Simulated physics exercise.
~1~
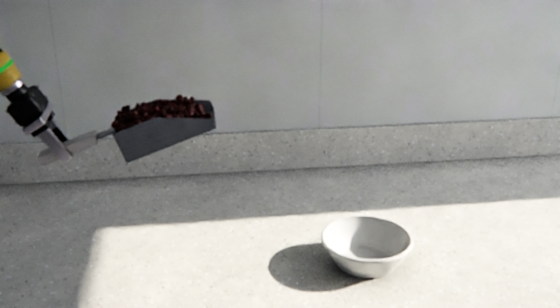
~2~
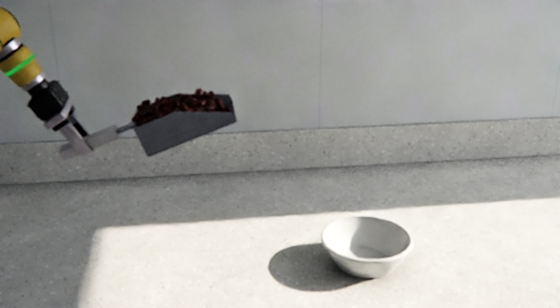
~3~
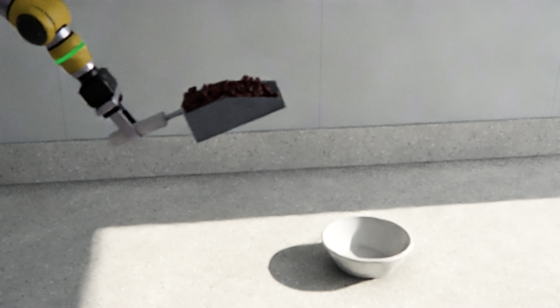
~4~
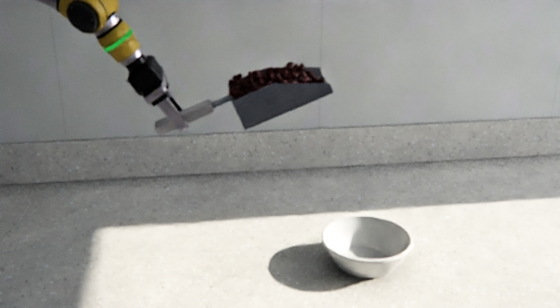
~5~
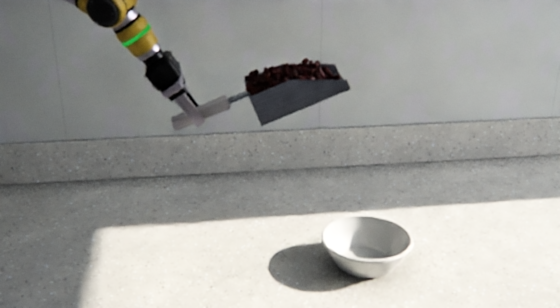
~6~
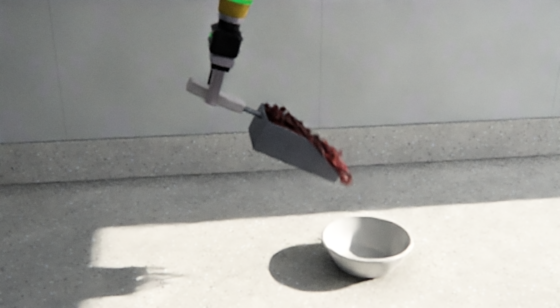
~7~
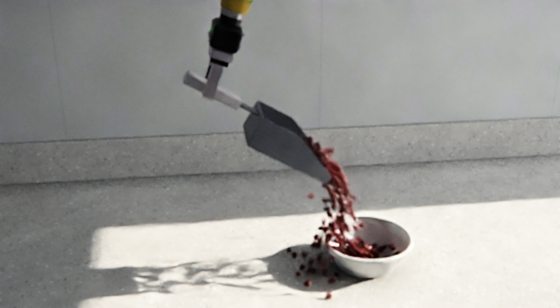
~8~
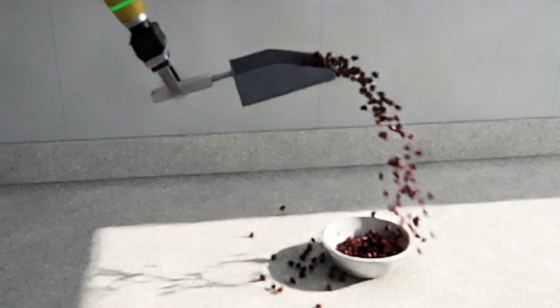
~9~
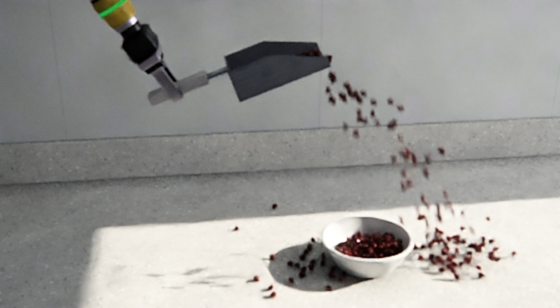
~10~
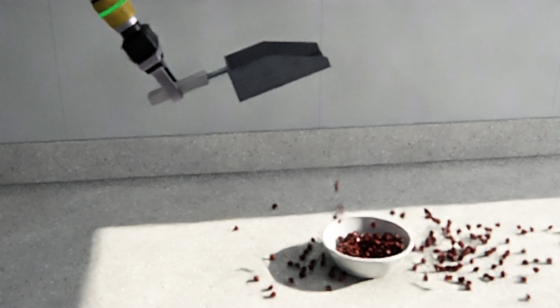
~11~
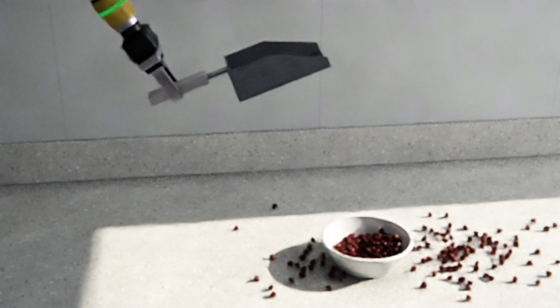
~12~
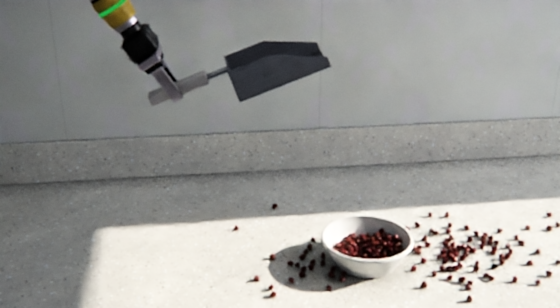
A yellow and black robot arm at the upper left holds a grey scoop heaped with dark red beans, seen from a fixed view slightly above a pale, sunlit surface before a grey wall. A small white bowl sits right of centre, casting a shadow to its left. The arm carries the scoop rightward and tips it steeply down, and the beans pour into the bowl, some spilling at its left. The scoop then swings up and back, flinging more beans out to the right. It stops, leaving the bowl well filled and many beans scattered around it, mostly to the right.
